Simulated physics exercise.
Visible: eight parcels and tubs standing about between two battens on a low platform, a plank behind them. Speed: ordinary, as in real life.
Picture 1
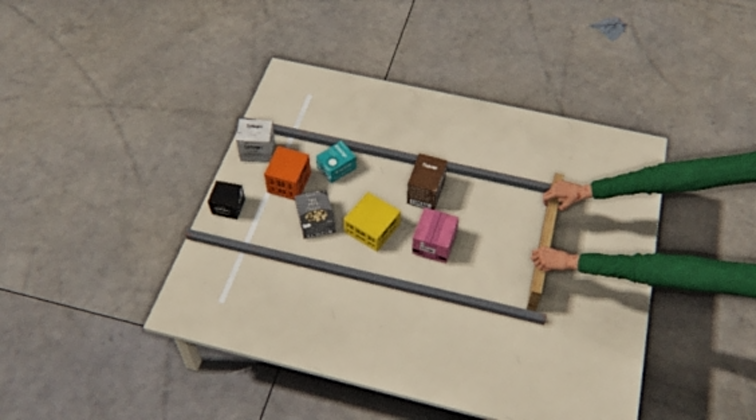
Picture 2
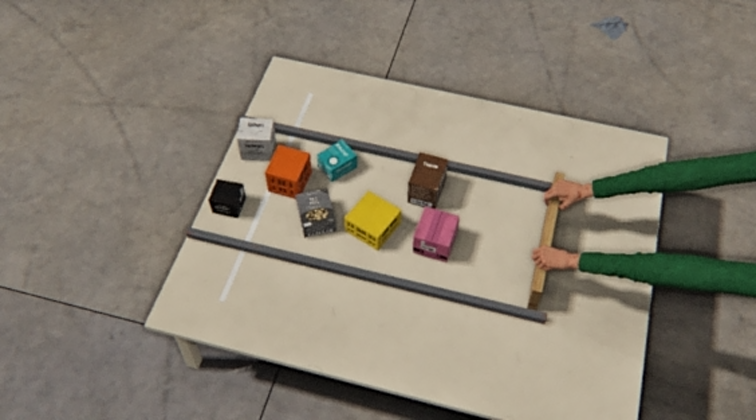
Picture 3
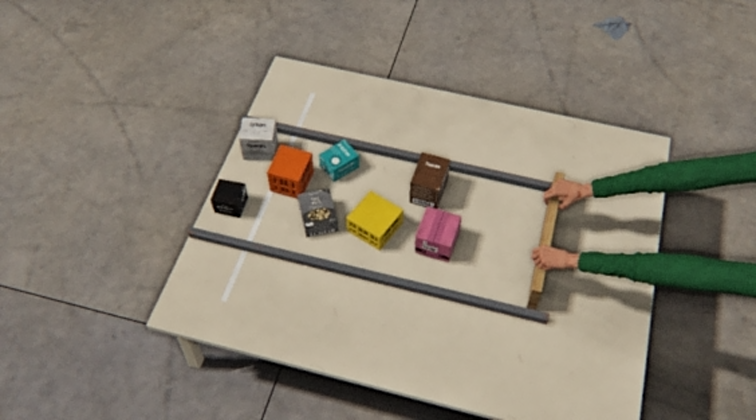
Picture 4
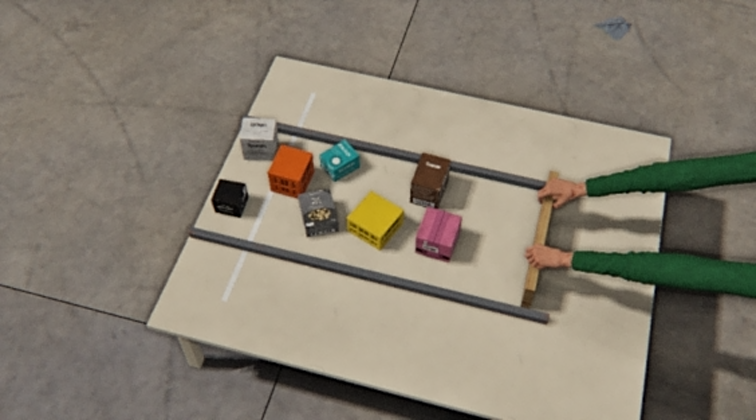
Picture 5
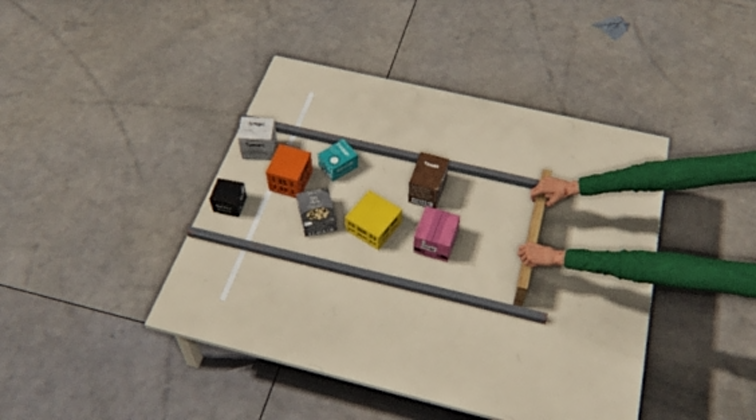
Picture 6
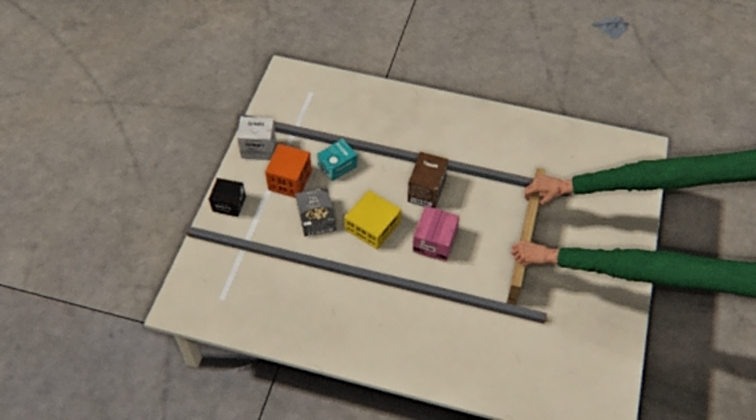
Two green-sleeved arms held a wooden plank at the right of a pale platform, then slid it slightly left between two dark rails, while the eight colourful boxes ahead of it stayed put.
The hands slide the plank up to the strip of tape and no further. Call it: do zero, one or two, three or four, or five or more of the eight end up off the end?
Three or four end up off it.
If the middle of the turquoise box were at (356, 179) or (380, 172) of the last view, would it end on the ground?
In order, it is not lost; is not lost.
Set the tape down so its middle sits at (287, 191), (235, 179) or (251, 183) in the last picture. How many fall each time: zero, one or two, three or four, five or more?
For each place: Just one or two; five or more; 5 or more.
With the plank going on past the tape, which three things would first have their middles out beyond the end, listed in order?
Black parcel, grey box, white box.
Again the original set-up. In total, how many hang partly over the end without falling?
The count is 1.
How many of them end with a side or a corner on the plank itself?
It adds up to 2.
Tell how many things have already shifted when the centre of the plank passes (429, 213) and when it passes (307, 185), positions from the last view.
At the first place 3, at the second 8.
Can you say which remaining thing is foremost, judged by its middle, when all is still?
It is the yellow crate.
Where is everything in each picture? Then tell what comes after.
The first picture shows black parcel (227, 200); white box (256, 141); orange crate (288, 174); plank (545, 241); tape (269, 190).
The second picture shows white box (257, 140); brown box (428, 181).
The third picture shows orange crate (291, 172); pink parcel (438, 235).
The fourth picture shows black parcel (230, 198); turquoise box (340, 161).
The fifth picture shows white box (258, 139); yellow crate (374, 220).
The sixth picture shows black parcel (227, 197); white box (257, 139); orange crate (289, 171); plank (526, 236); tape (270, 187).
Soon after, none off yet; black parcel at rest near (227, 197); white box at rest near (257, 139); orange crate at rest near (289, 171).
Then, none off yet; black parcel tipped well over near (187, 198); white box moved a little near (255, 134); orange crate moved about its own width near (258, 160).
By the end, the number that fall off is three or four; fallen, grey box, orange crate, white box and black parcel.
